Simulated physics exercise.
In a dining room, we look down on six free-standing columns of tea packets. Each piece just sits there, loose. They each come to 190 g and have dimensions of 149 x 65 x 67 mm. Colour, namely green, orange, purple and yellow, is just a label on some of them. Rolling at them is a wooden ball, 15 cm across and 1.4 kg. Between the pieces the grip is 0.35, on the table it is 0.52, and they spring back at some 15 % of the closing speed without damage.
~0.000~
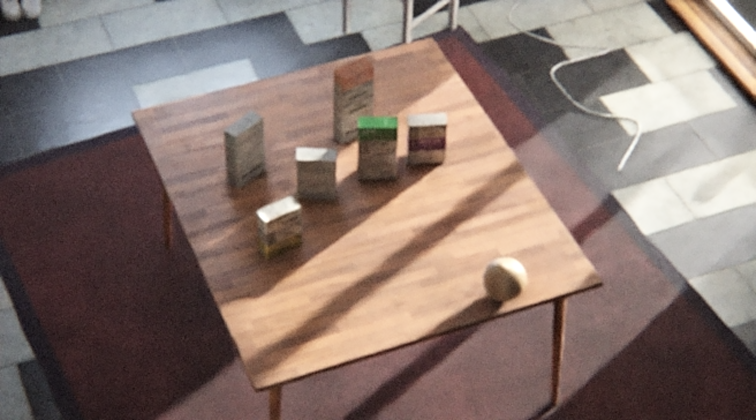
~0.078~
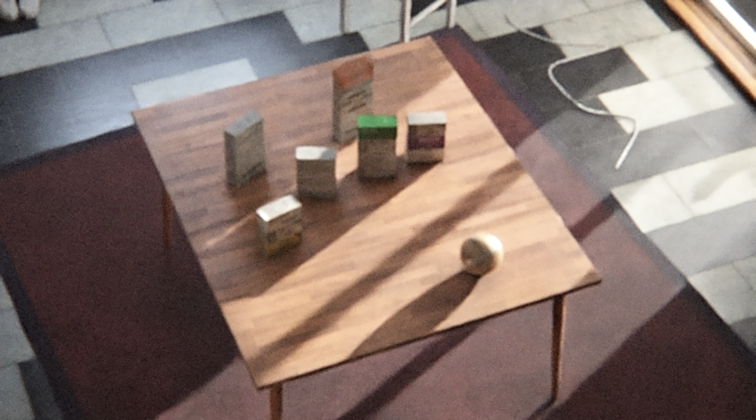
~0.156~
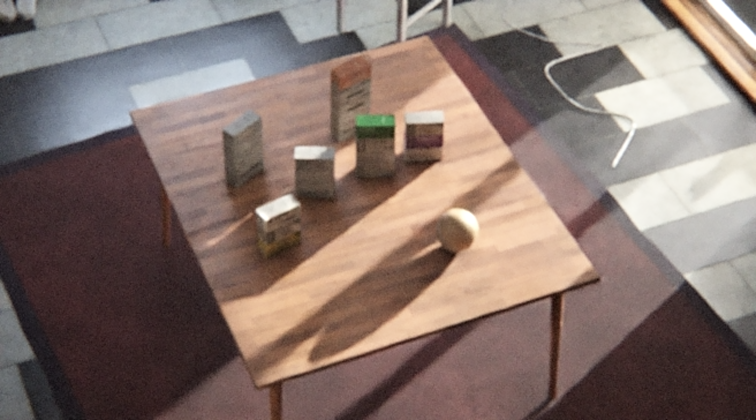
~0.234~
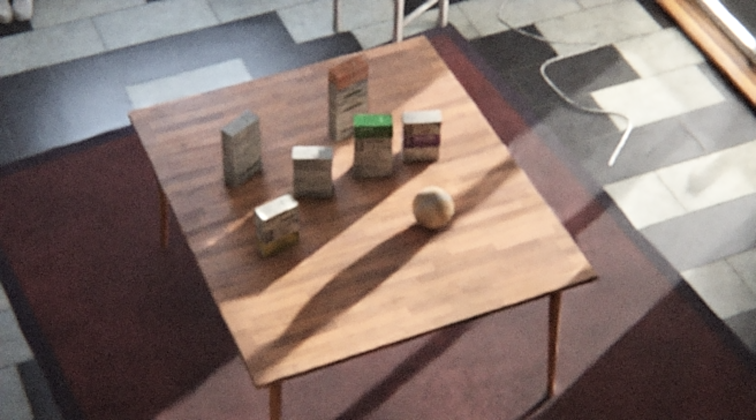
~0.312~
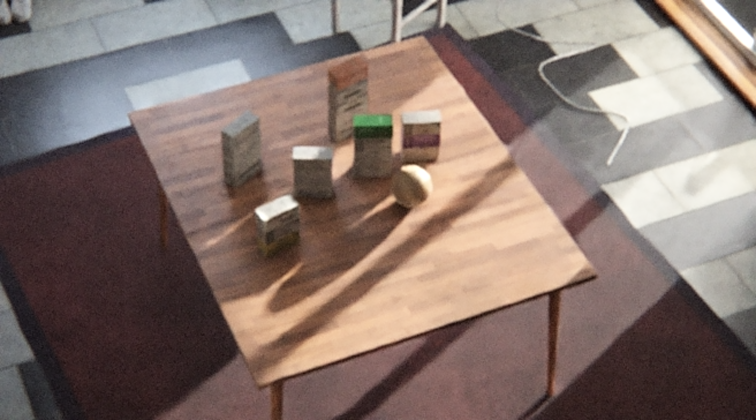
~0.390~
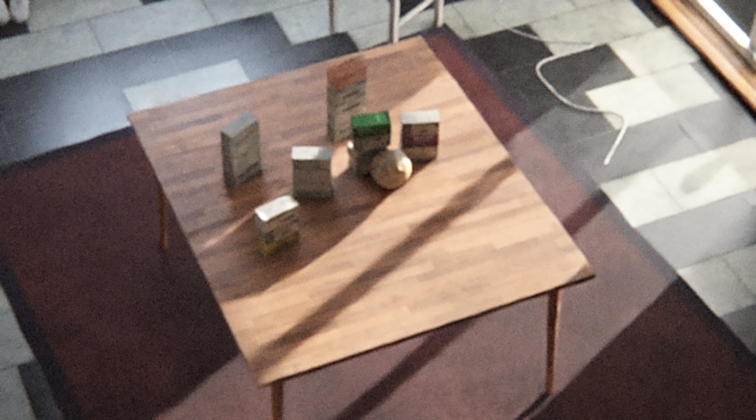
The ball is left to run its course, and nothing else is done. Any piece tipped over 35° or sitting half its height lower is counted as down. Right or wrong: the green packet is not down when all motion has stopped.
Wrong, it ends down.
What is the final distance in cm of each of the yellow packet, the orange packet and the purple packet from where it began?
I'd estimate yellow at 0 cm, orange at 4 cm and purple at 0 cm.
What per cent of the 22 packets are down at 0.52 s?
By that time it is 10 percent.
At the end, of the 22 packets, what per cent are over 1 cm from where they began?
The share is 40 %.
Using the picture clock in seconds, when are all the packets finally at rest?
At about 1.0 s.
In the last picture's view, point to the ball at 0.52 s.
I'd put it somewhere around (370, 147).
Around 0.52 s, ball still moving; 2 of the 22 packets down; green packet tipped 46°.
Around 0.72 s, ball still moving; 2 of the 22 packets down; green packet on its side; orange packet displaced 40 mm.
Finally (1.4 s), ball rolling away; 2 of the 22 packets down; green packet 20 cm lower; orange packet displaced 42 mm; yellow packet unmoved. Seen by the last camera, middles, green packet near (375, 197), orange packet near (339, 69).
